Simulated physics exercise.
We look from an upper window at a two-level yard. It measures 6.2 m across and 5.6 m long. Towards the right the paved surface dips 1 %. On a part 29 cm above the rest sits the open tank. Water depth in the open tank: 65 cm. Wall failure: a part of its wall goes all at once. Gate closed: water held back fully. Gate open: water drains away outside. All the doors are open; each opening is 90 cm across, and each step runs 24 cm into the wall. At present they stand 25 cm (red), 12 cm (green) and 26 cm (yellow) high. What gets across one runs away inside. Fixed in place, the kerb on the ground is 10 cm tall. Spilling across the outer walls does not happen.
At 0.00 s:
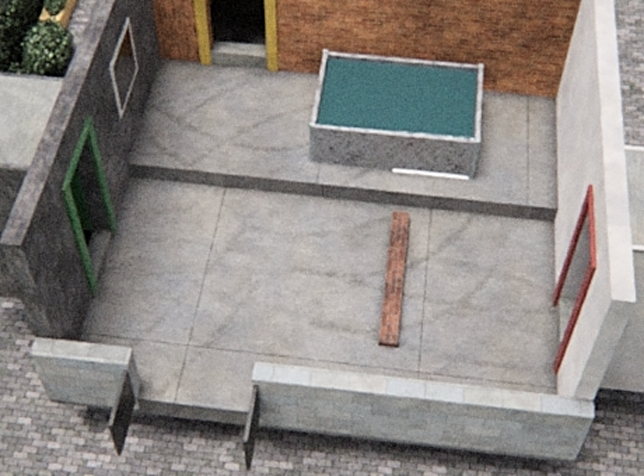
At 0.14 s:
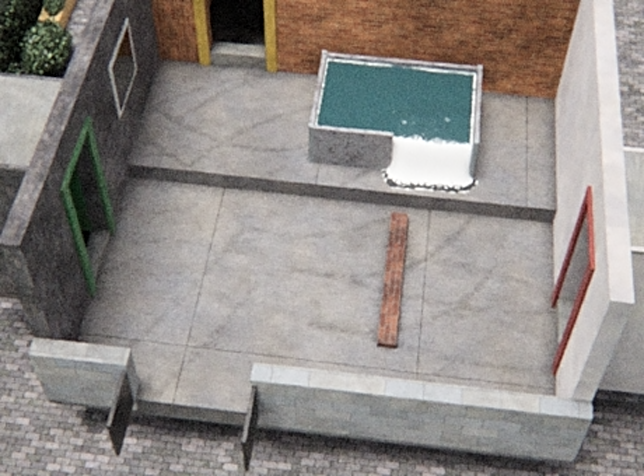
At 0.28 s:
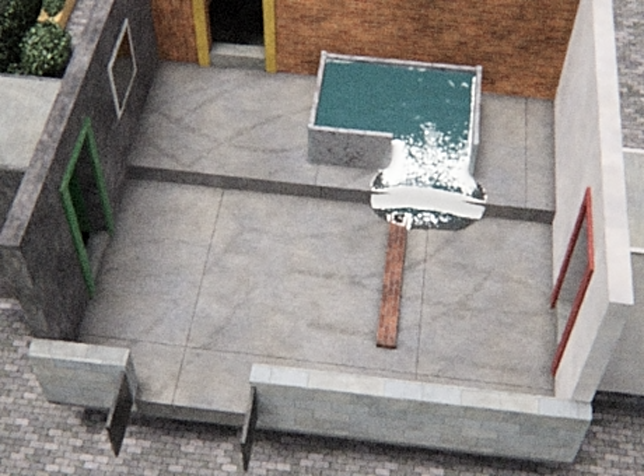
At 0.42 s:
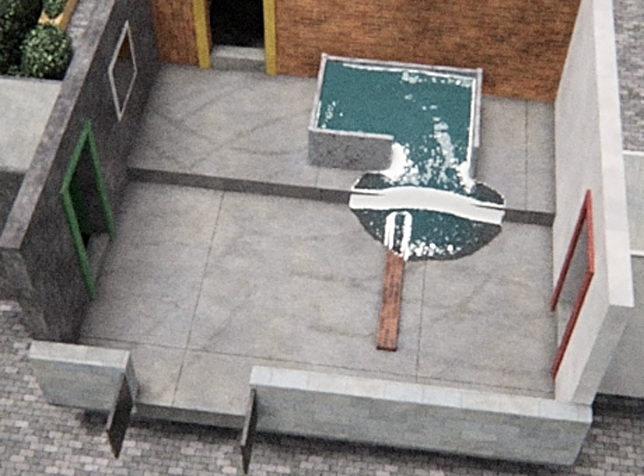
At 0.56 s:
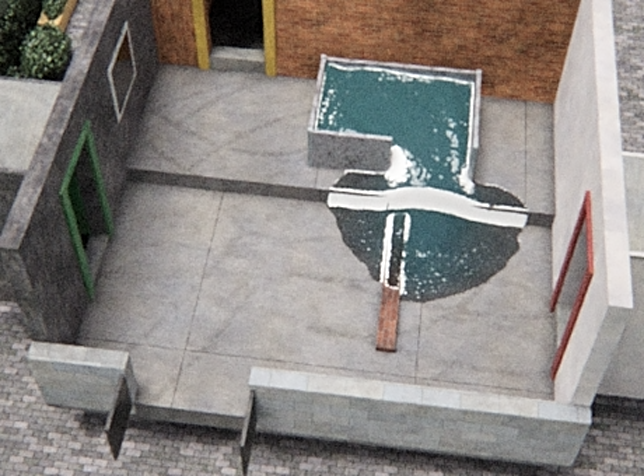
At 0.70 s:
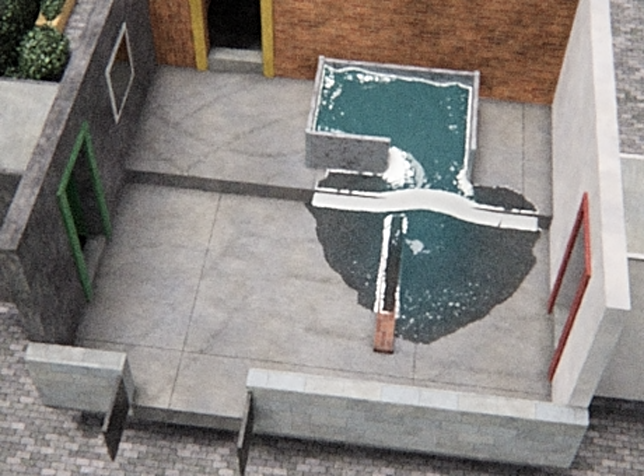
At first, a raised tank of still green water stands by a brick wall in a walled yard, and the paving is dry. Then part of its front wall gives way and water pours out, drops over the step and spreads around a low brown kerb, covering much of the lower floor's right side.
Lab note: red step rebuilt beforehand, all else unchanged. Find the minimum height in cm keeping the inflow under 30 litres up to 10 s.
Minimum height: About 17 cm.
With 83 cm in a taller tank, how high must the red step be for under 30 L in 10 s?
21 cm.
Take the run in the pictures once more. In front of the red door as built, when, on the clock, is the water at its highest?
Peak: Close to 3.2 s.
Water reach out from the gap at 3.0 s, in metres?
Roughly 5.0 m.
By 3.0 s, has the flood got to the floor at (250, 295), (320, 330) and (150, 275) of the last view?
Taking the spots one by one: Swamped, swamped, untouched.
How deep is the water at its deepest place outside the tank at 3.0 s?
Roughly 30 cm.
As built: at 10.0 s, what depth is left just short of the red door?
A ruler would read roughly 13.0 cm.
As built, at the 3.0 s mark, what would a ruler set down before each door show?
Before red it's 23 cm, before green 0 cm, before yellow 0 cm.
After 1.4 s water covers 35 % of the floor, deepest (32 cm) near (436, 190); 6 cm at the red door, 0 litres in over its 25 cm step.
After 3.0 s water covers 40 % of the floor, deepest (30 cm) near (533, 338); 23 cm at the red door, 0 litres in over its 25 cm step.
After 10.0 s water covers 65 % of the floor, deepest (15 cm) near (546, 275); 13 cm at the red door, 1 litre in over its 25 cm step.
At the red door as built, the water arrived by 1.2 s and peaked near 25 cm at 3.2 s.
With a step of 13.5 cm, 79 litres would have come in within the 10 s; with 21.5 cm, 5 litres. So under 30 litres takes about 17 cm.
